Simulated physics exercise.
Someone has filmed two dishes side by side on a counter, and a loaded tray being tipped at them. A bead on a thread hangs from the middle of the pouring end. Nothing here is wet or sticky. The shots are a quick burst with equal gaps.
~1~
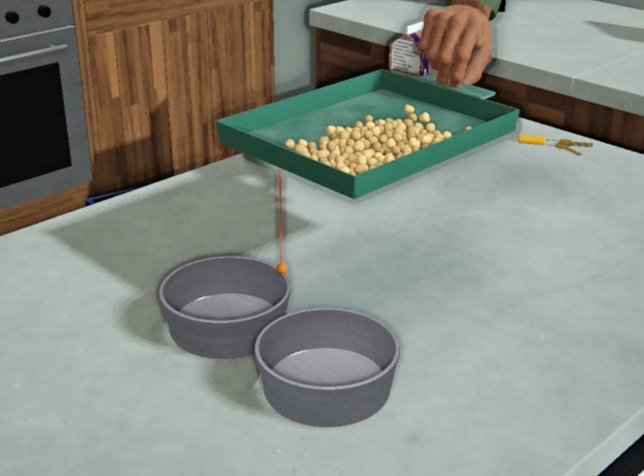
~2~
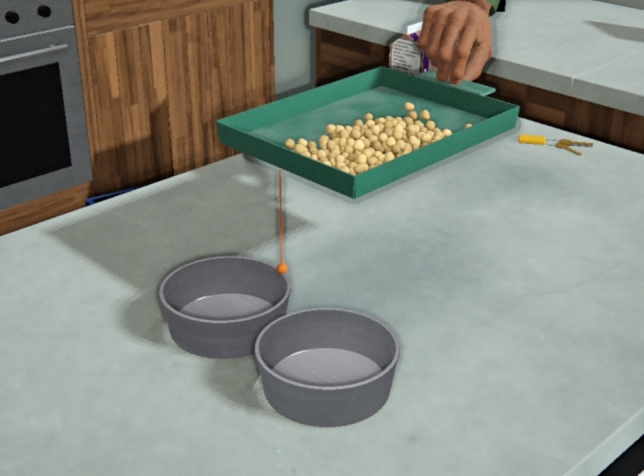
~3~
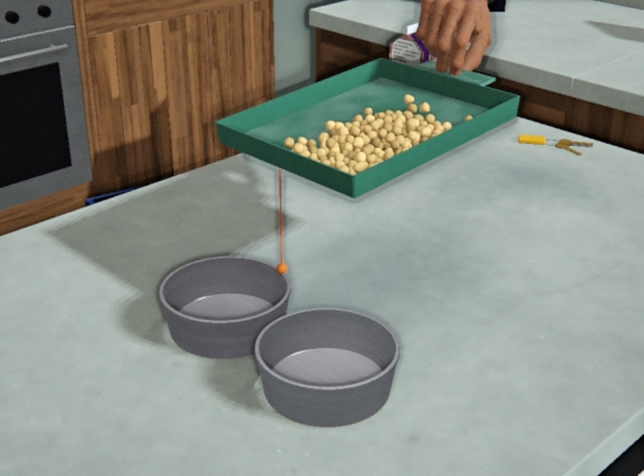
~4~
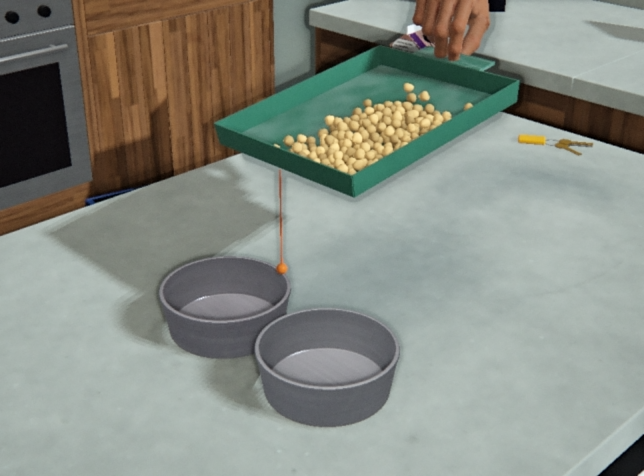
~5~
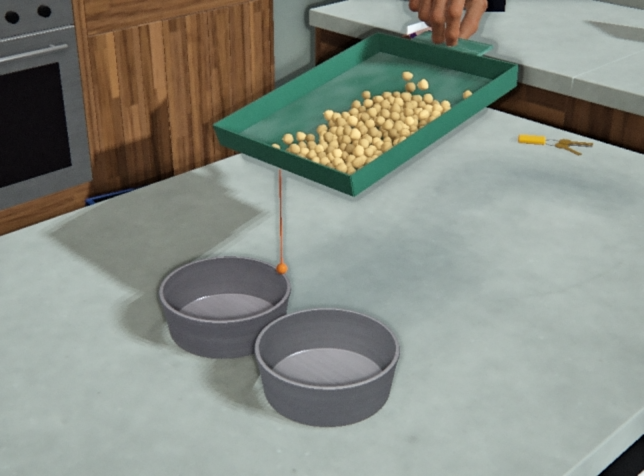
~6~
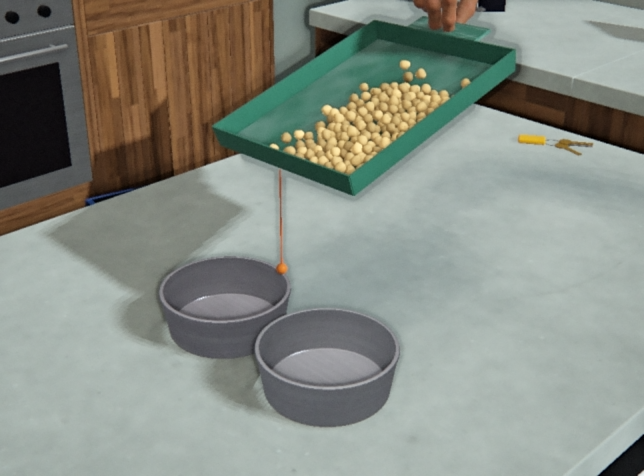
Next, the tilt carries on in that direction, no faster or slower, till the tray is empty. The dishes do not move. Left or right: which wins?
The left one ends fuller.
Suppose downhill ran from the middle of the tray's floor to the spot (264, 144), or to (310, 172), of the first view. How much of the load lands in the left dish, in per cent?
First some 70, then 30 per cent.
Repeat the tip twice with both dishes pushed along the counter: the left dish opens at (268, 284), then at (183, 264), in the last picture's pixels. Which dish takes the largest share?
One: The left-hand dish. Two: The right one.
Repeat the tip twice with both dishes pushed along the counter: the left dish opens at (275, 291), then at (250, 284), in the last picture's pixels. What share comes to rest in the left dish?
The first gives 40 %, the second 60 %.
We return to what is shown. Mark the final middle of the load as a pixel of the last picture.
Roughly at (220, 329).
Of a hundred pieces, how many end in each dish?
About: Left dish 70, right dish 10 per cent.
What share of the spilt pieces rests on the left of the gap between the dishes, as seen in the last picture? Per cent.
Near 100 %.
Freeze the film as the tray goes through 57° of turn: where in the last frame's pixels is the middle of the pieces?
At about (307, 134).
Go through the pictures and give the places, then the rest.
In the first picture, corners of the pouring end (219, 121) and (355, 175), level; middle of the load (374, 150), dried chickpeas; left dish (176, 327); right dish (276, 392); bead on its thread (282, 269).
In the second picture, corners of the pouring end (219, 121) and (354, 175), level; middle of the load (374, 149).
In the third picture, corners of the pouring end (218, 122) and (354, 175), tipped barely, lowest at the left corner; middle of the load (374, 145).
In the fourth picture, corners of the pouring end (217, 123) and (352, 174), tipped a little, lowest at the left corner; middle of the load (373, 139).
In the fifth picture, corners of the pouring end (216, 124) and (351, 174), tipped a little, lowest at the left corner; middle of the load (372, 133).
In the sixth picture, corners of the pouring end (215, 126) and (349, 174), tipped clearly, lowest at the left corner; middle of the load (371, 128); left dish (176, 327); right dish (276, 392).
Just after the last frame, tray tipped steeply; almost all on the tray; just a few in the air.
A moment on, tray tipped right over; almost all on the tray; just a few in the left dish; just a few outside both.
Further on, tray tipped past a quarter turn; about a tenth in the right dish; roughly two thirds in the left dish; roughly a quarter outside both; just a few in the air.
When it is over, tray tipped past a quarter turn; about a tenth in the right dish; roughly two thirds in the left dish; roughly a quarter outside both.
